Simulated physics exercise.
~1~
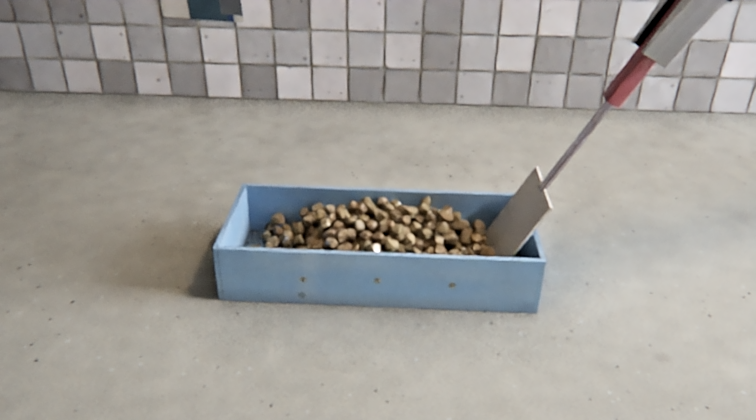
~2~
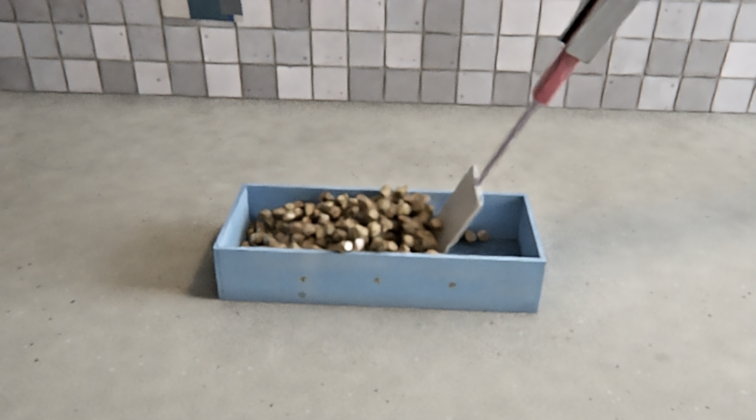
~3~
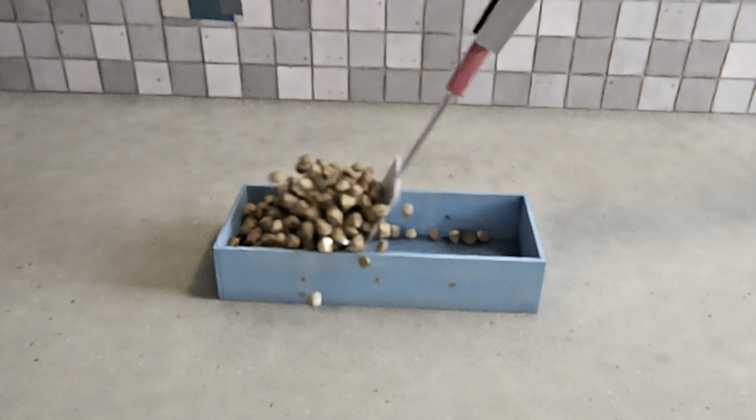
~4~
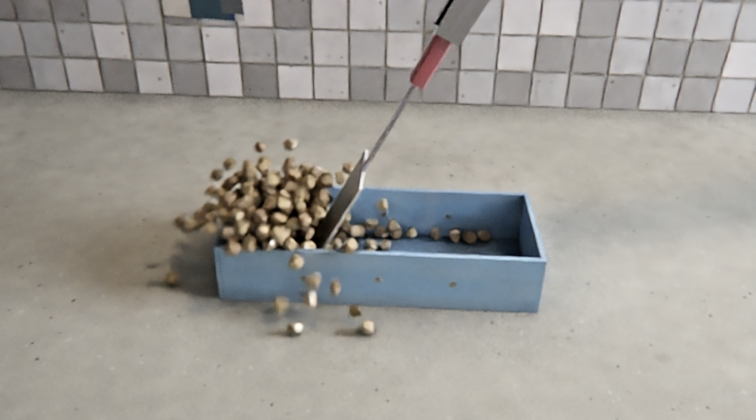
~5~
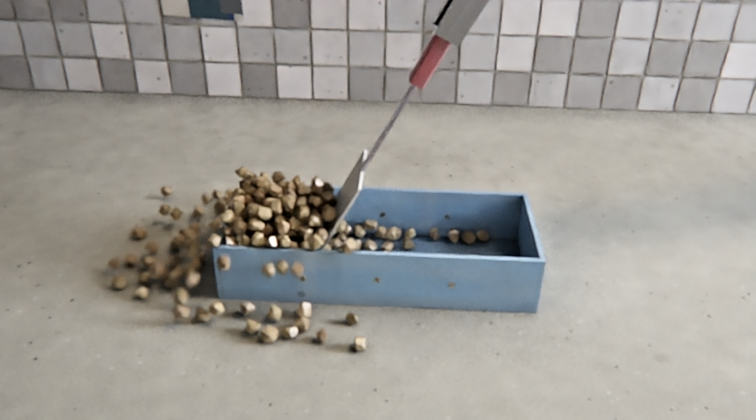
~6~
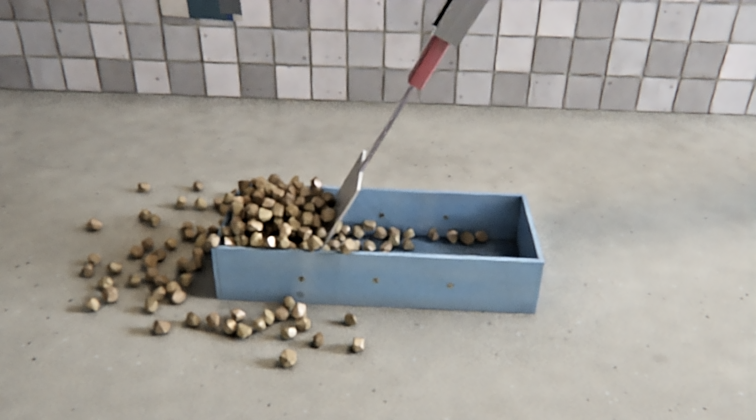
Spatula gripped by a robot pushing small pebbles leftward along a blue trough, spilling some onto the table, then stopping.
